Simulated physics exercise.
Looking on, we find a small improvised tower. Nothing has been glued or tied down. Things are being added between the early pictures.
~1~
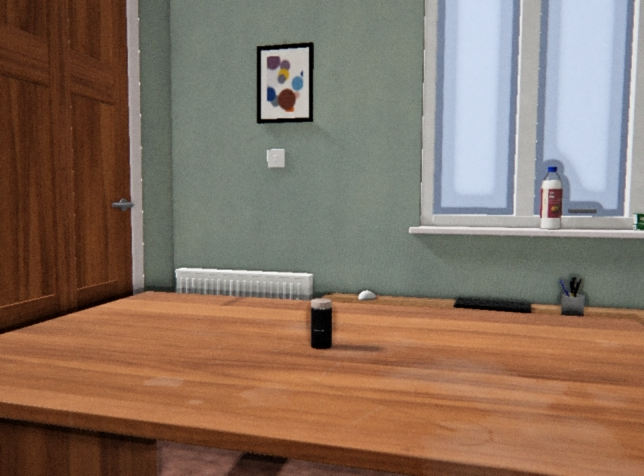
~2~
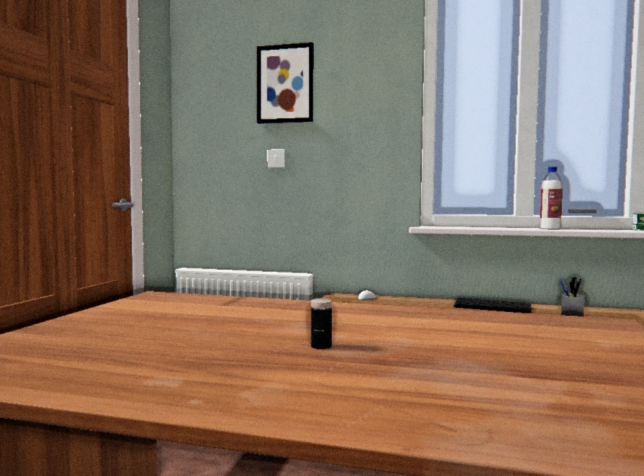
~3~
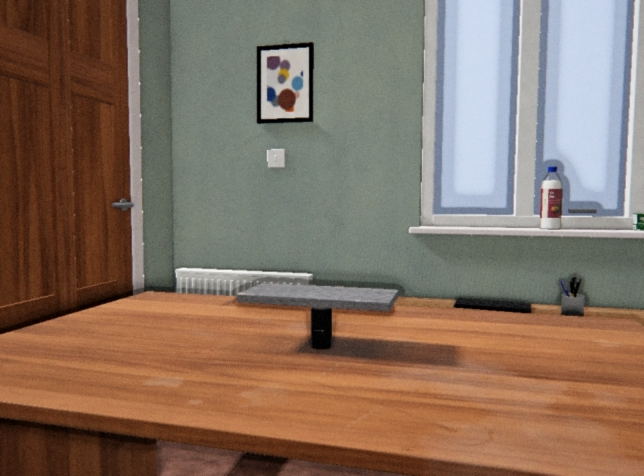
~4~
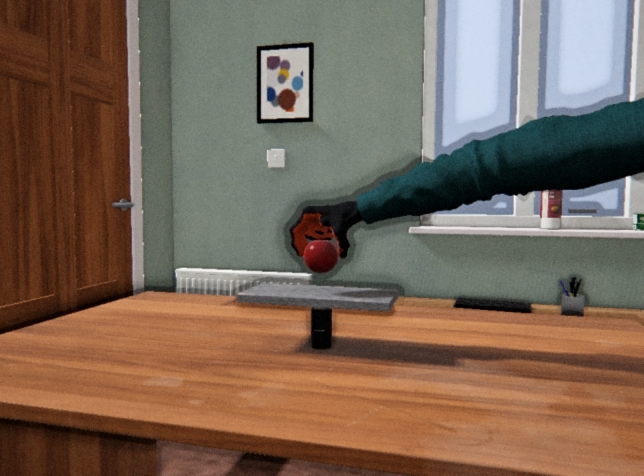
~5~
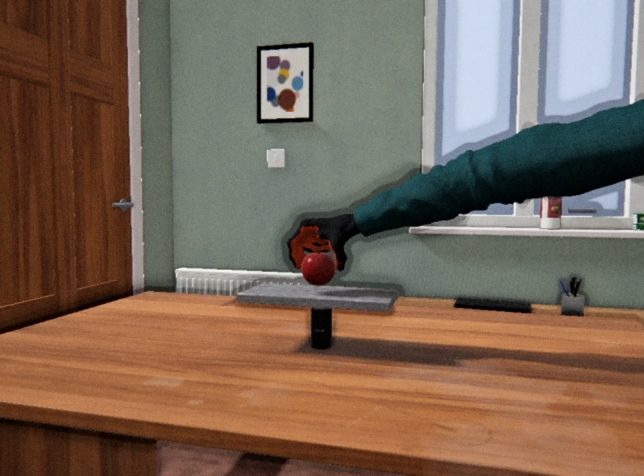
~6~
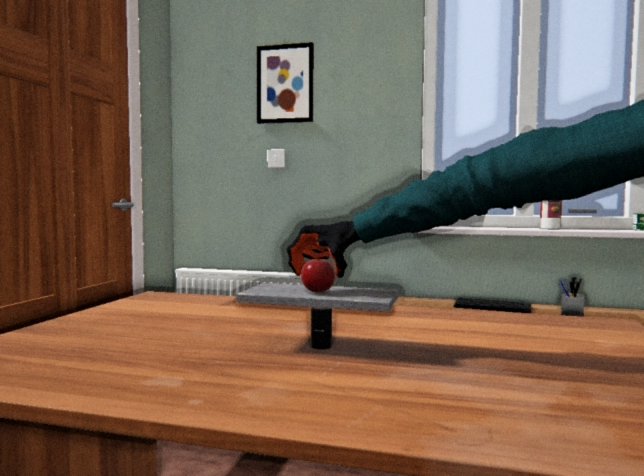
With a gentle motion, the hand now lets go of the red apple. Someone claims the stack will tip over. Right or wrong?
Wrong, it stays upright.
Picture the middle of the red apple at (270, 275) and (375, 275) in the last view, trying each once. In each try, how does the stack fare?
It falls the first time and falls the second time.
Then, 0.20 s past the last view, nothing moves.
Then, 0.50 s past the last view, red apple resting near (318, 276).
Finally, all 3 still in place. Final places as the last picture's camera would see them, red apple near (318, 276). The stack stays up.
